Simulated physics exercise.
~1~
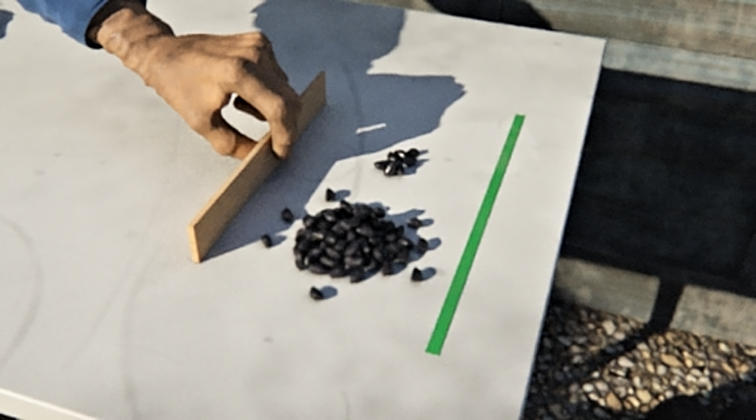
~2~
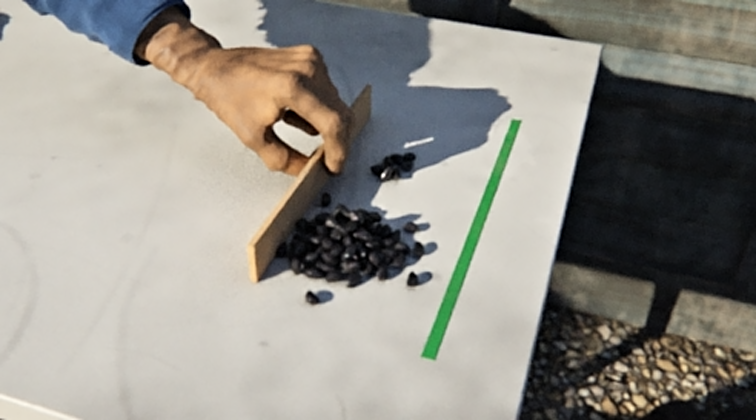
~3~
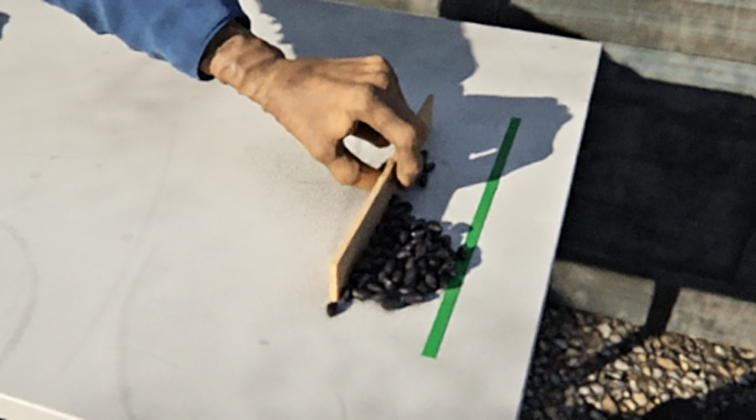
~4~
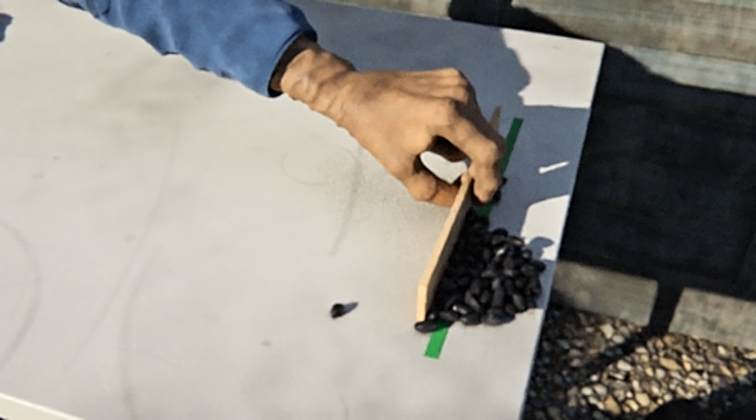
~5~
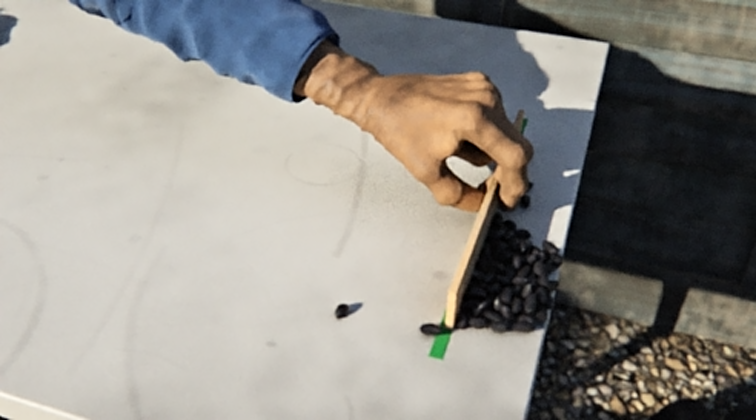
A hand pushes two black heaps rightward with a card, stopping along the green tape.
